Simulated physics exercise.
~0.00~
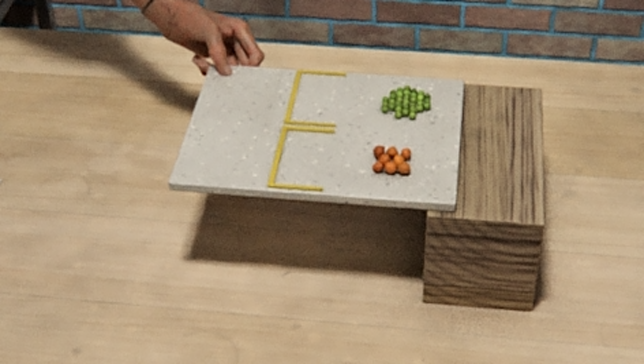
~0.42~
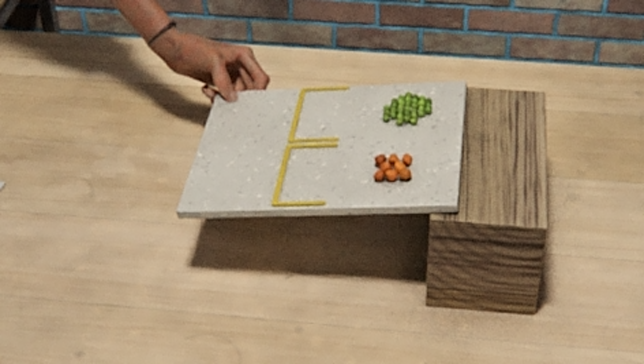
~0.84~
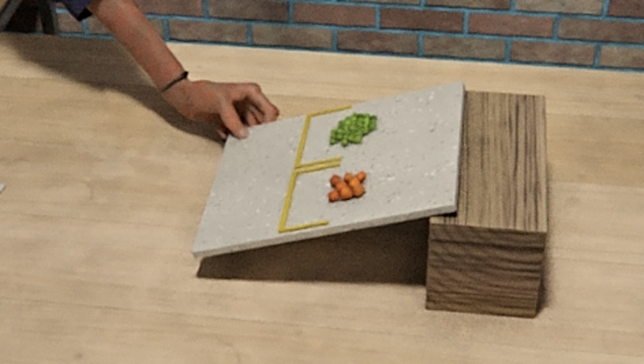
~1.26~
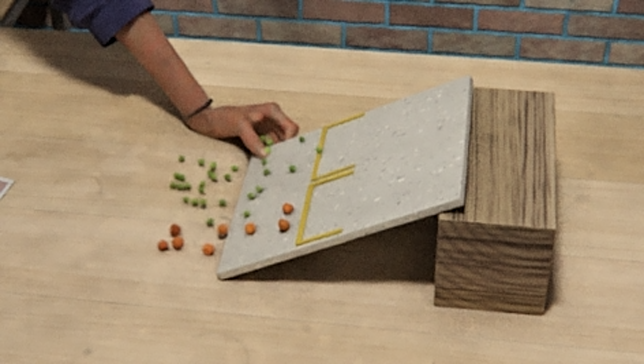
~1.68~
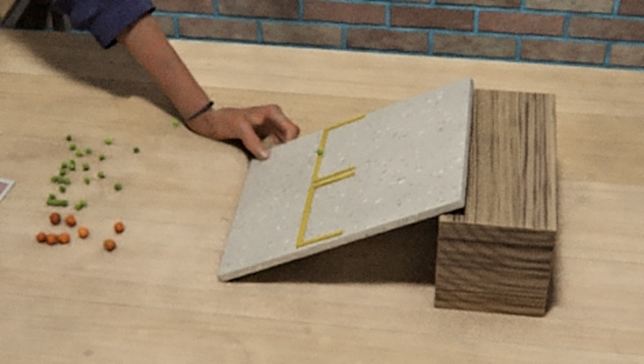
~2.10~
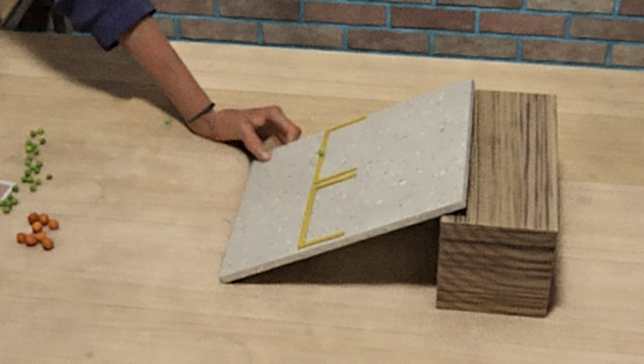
A hand reaching from the upper left holds the left end of a pale speckled board, its right end resting on a striped wooden block, on a light wood counter before a brick wall, seen from slightly above. Green pellets lie behind orange ones, each heap facing a yellow barrier. The hand lowers the board's left end, and as the slope steepens both heaps slide left. They tumble past the barriers and scatter on to the counter, rolling farther left. The board stays tilted under the hand, with one green piece left near the farther barrier.
